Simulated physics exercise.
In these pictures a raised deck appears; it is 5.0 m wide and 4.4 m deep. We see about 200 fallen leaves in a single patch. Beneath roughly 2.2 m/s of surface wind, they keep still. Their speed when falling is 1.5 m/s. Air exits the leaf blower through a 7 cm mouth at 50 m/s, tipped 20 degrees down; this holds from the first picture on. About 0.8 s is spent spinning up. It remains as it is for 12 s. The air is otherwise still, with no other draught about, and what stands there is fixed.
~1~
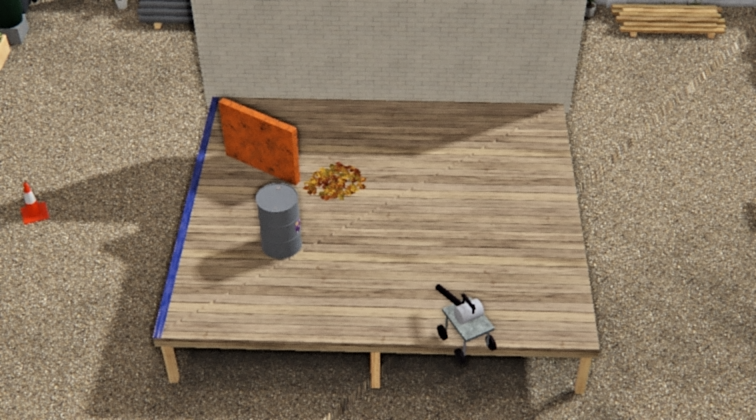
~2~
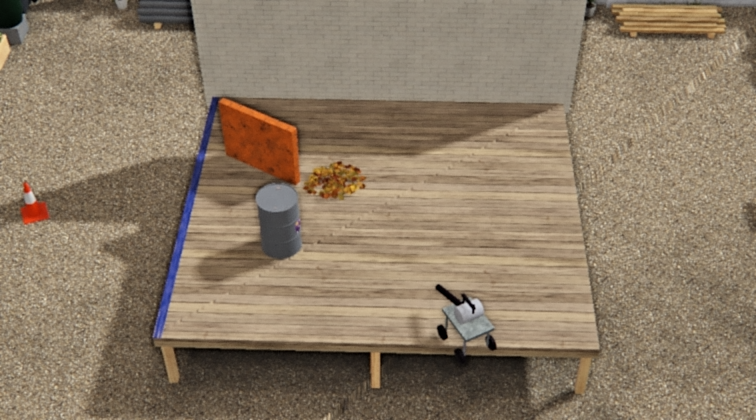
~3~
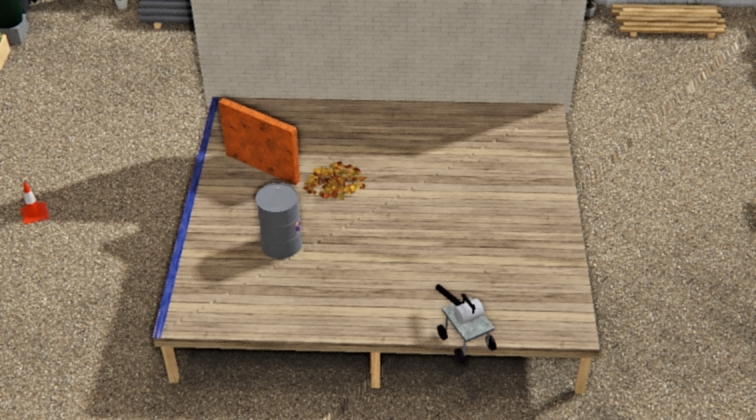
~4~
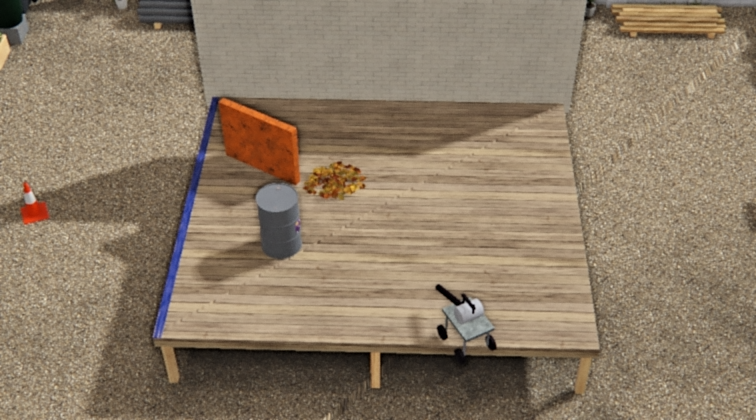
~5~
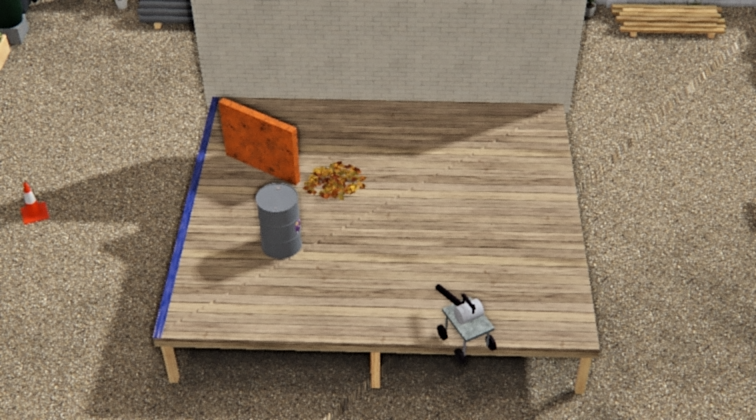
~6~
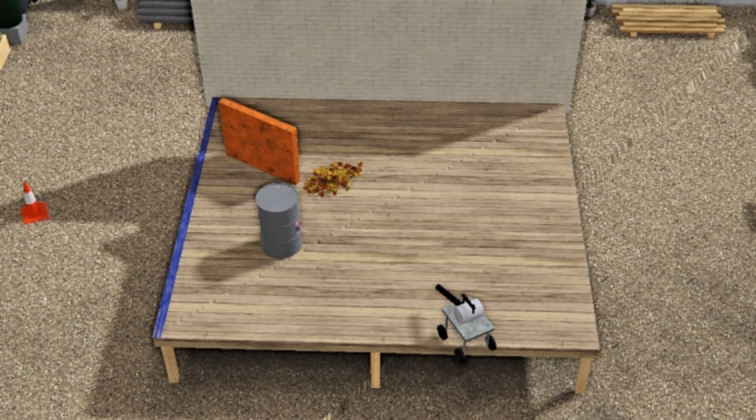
Patch of fallen leaves lying still on a wooden deck beside an orange screen and grey barrel, then some shifting slightly.
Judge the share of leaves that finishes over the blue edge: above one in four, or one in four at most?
The count over that edge is going to pass a quarter.
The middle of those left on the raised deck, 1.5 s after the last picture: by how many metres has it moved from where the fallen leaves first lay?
Roughly 2.0 m.
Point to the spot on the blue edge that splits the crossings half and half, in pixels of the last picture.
(210, 106).
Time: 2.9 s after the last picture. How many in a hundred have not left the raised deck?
I'd say close to 50 % are still there.
Then, 1.5 s after the last picture, 98 % are on the move or not yet settled, 33 % are over the blue edge; the middle of those still in play is near (257, 97).
Then, 2.9 s after the last picture, 54 % are on the move or not yet settled, 50 % are over the blue edge; the middle of those still in play is near (257, 97).
Then, 5.7 s after the last picture, 33 % are on the move or not yet settled, 69 % are over the blue edge; the middle of those still in play is near (270, 98).
Then, 11.1 s after the last picture, at the end, 81 % are over the blue edge; the middle of those still in play is near (282, 100).
